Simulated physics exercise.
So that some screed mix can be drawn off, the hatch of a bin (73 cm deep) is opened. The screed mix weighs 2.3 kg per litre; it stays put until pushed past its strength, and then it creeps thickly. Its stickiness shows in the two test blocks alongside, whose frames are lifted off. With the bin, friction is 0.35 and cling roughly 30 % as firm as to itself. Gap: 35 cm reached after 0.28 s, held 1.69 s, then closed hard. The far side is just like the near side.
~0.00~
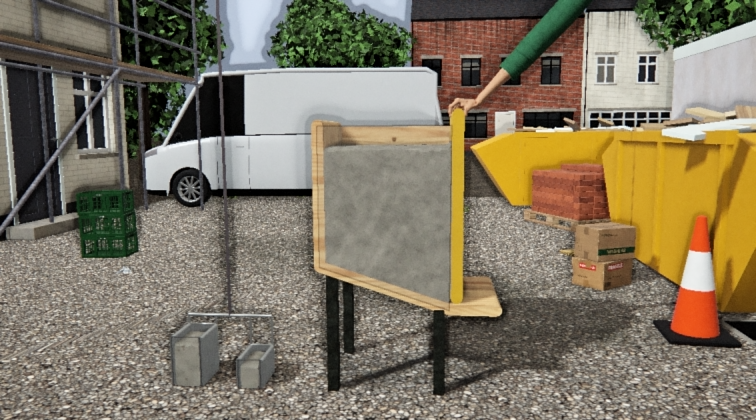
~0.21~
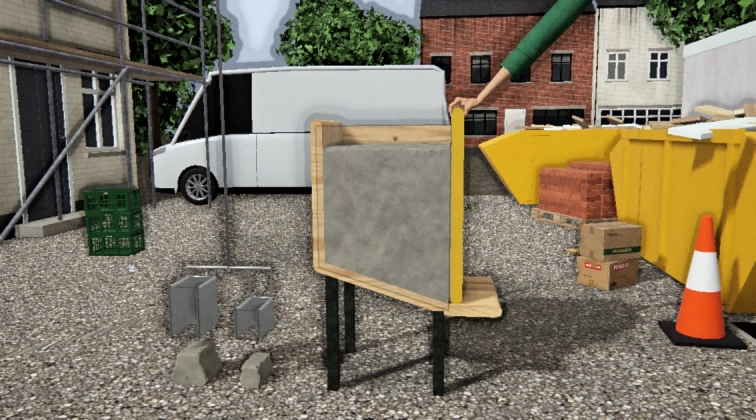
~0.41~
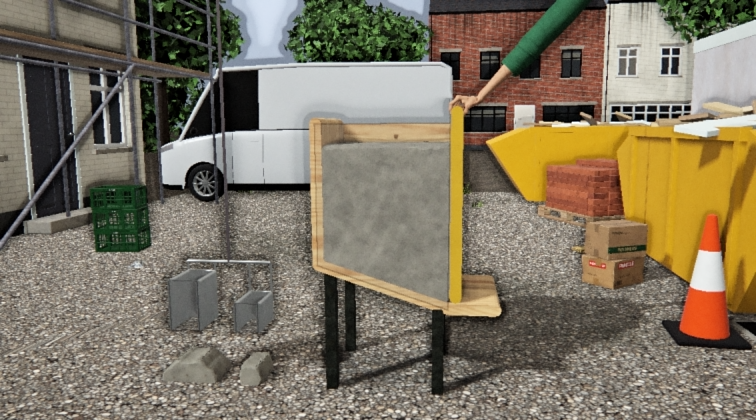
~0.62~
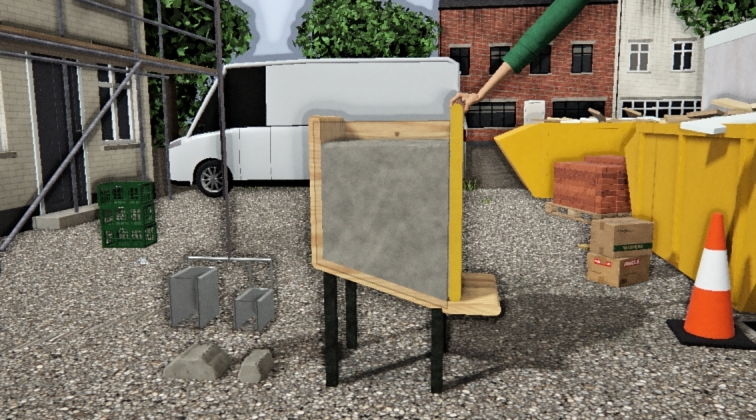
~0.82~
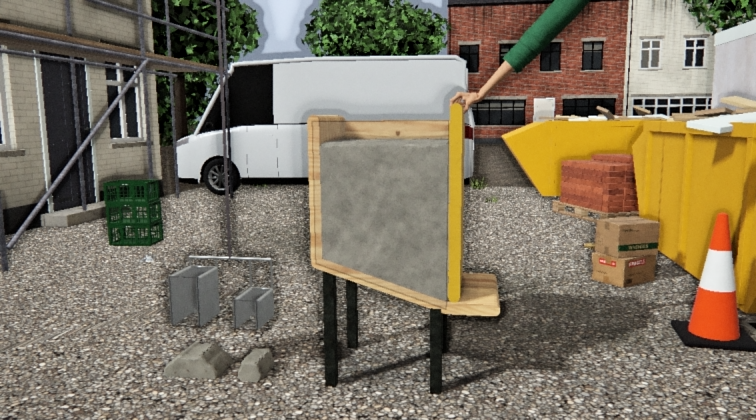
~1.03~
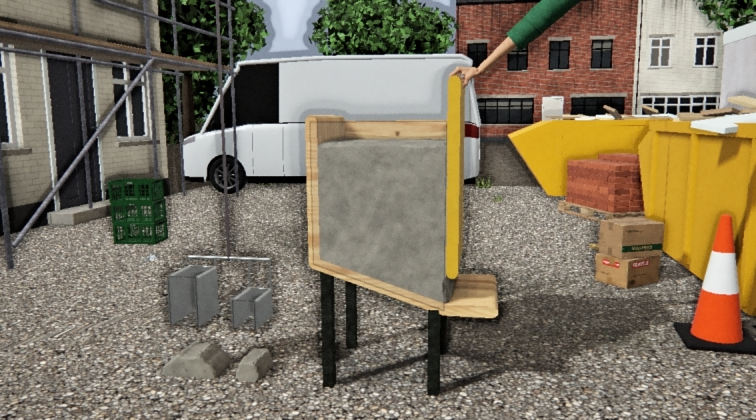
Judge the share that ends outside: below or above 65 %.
Lab note - outcome greater than 65 %.
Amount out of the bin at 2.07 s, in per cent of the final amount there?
Close to 80 in a hundred.
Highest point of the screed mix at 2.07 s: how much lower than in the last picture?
The gap comes to about 38 centimetres.
After 1.50 s, the hatch is 35 cm open and 29 % is out.
After 2.07 s, the hatch is 35 cm open and 66 % is out.
After 2.63 s, the hatch is 35 cm open and 79 % is out.
After 3.19 s, the hatch is 8.4 cm open and 83 % is out.
After 3.84 s, at the end, the hatch is shut and 84 % is out.
